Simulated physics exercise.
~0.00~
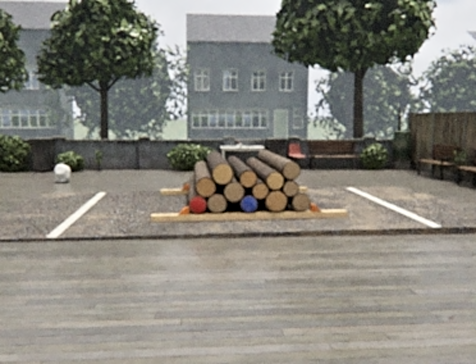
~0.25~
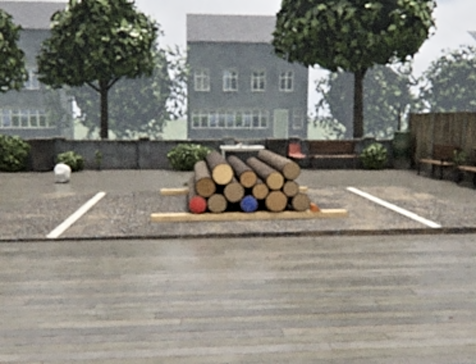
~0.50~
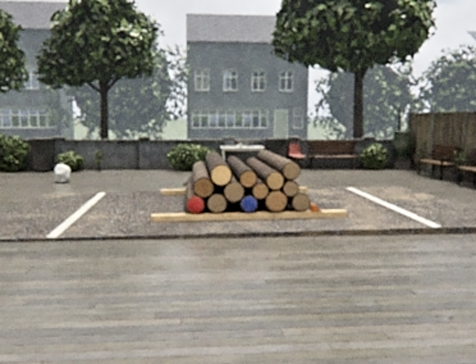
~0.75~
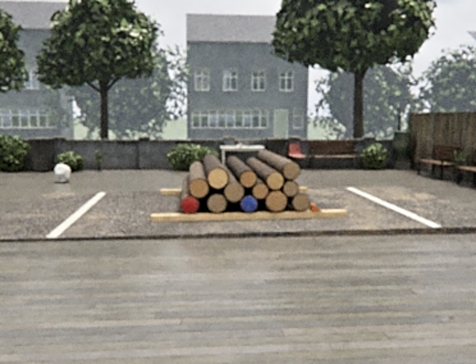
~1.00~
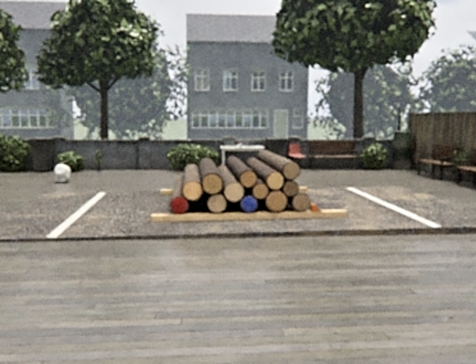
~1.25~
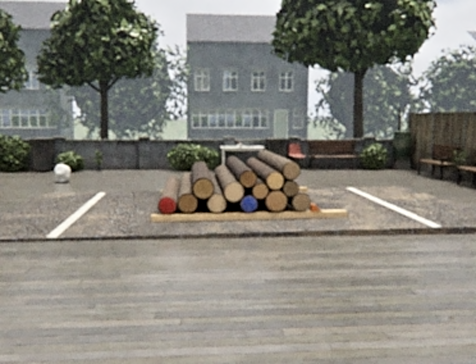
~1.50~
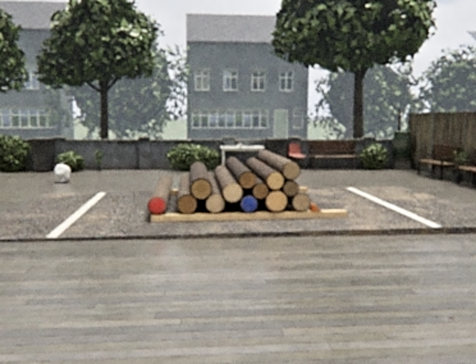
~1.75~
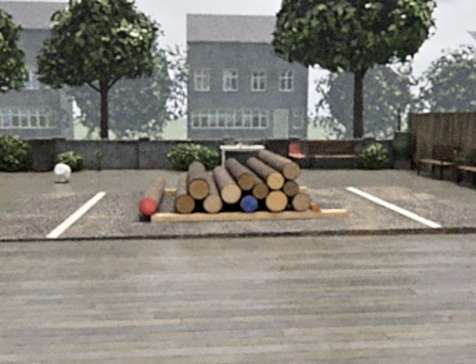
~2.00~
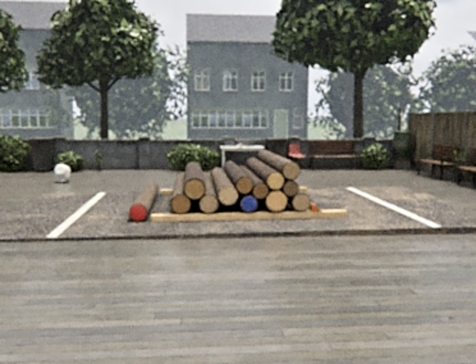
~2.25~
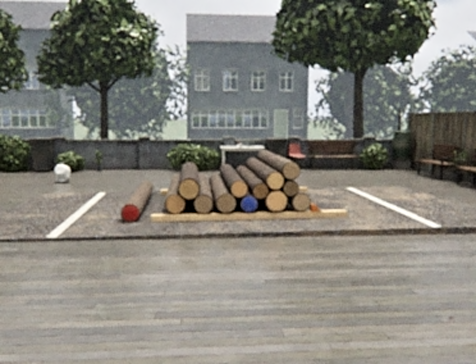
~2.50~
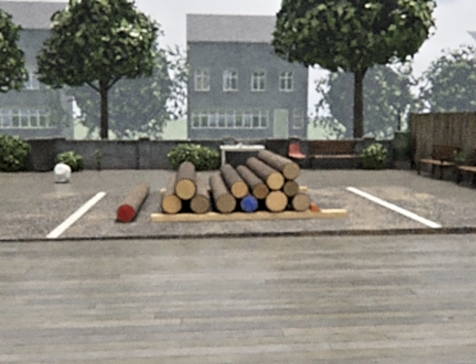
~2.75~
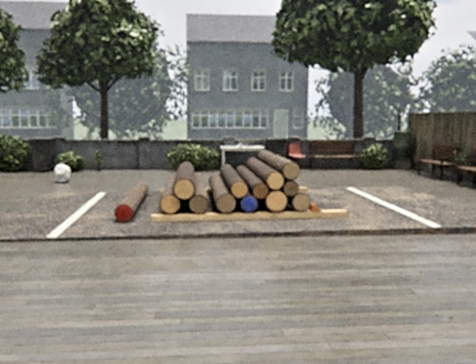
On a gravel patch in front of a grey building and trees, a stack of logs sagged leftward as the red-ended log rolled slowly off the timbers and stopped short of the left white line, while the blue-ended one stayed put beneath the remaining pile.
